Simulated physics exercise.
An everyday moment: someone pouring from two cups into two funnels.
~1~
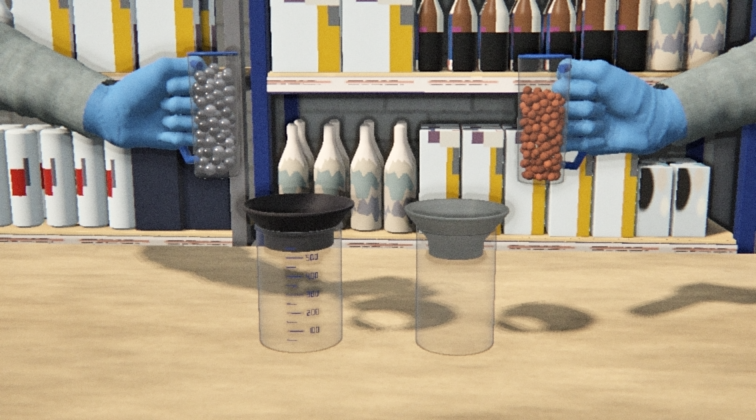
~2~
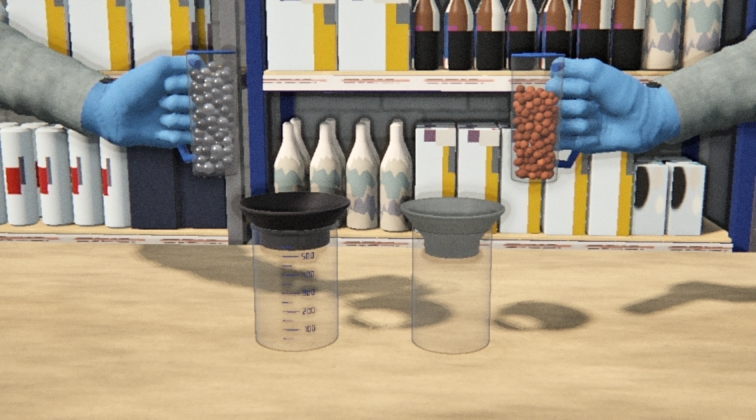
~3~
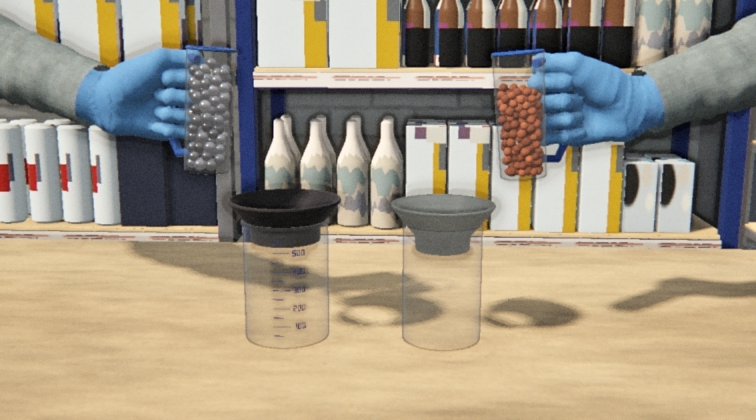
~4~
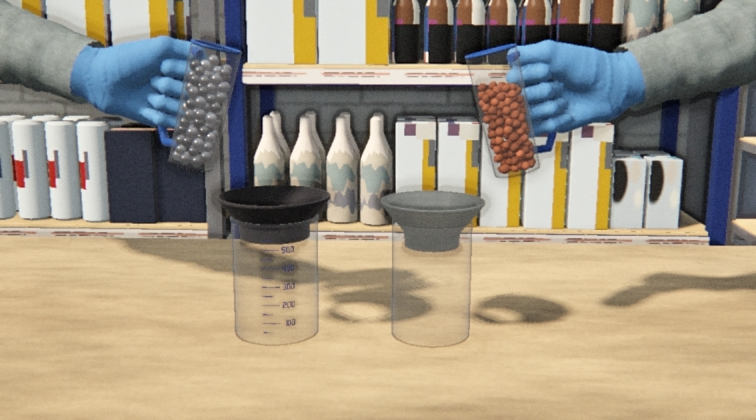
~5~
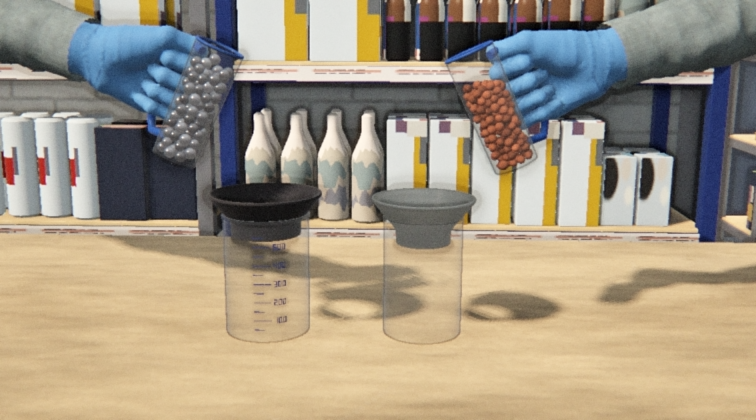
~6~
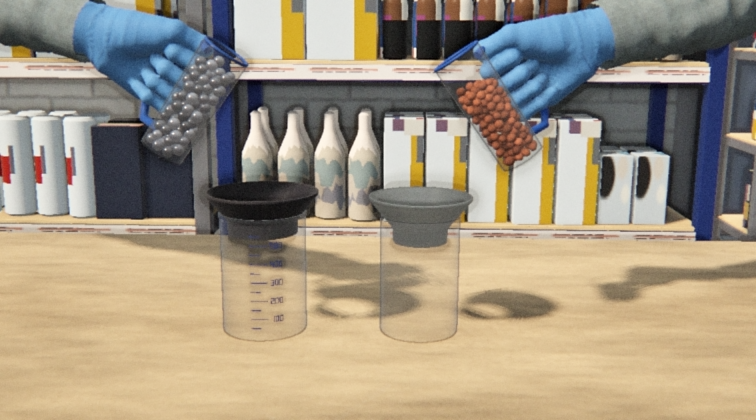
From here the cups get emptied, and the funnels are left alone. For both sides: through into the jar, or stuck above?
The left funnel empties into its jar; the right one empties into its jar.
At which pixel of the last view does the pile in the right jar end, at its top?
Around (438, 300).
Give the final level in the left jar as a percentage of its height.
It comes to 25 per cent or so.
Then, 0.26 s later than the last frame, left, every one still in the cup; right, every one still in the cup.
Then, 0.59 s later than the last frame, left, every one still in the cup; right, every one still in the cup.
Then, 0.95 s later than the last frame, left, roughly two thirds still in the cup, roughly a quarter in or over the funnel, about a tenth down in the jar; right, almost all still in the cup, about a tenth in or over the funnel.
When it is over, left, every one down in the jar; right, every one down in the jar.
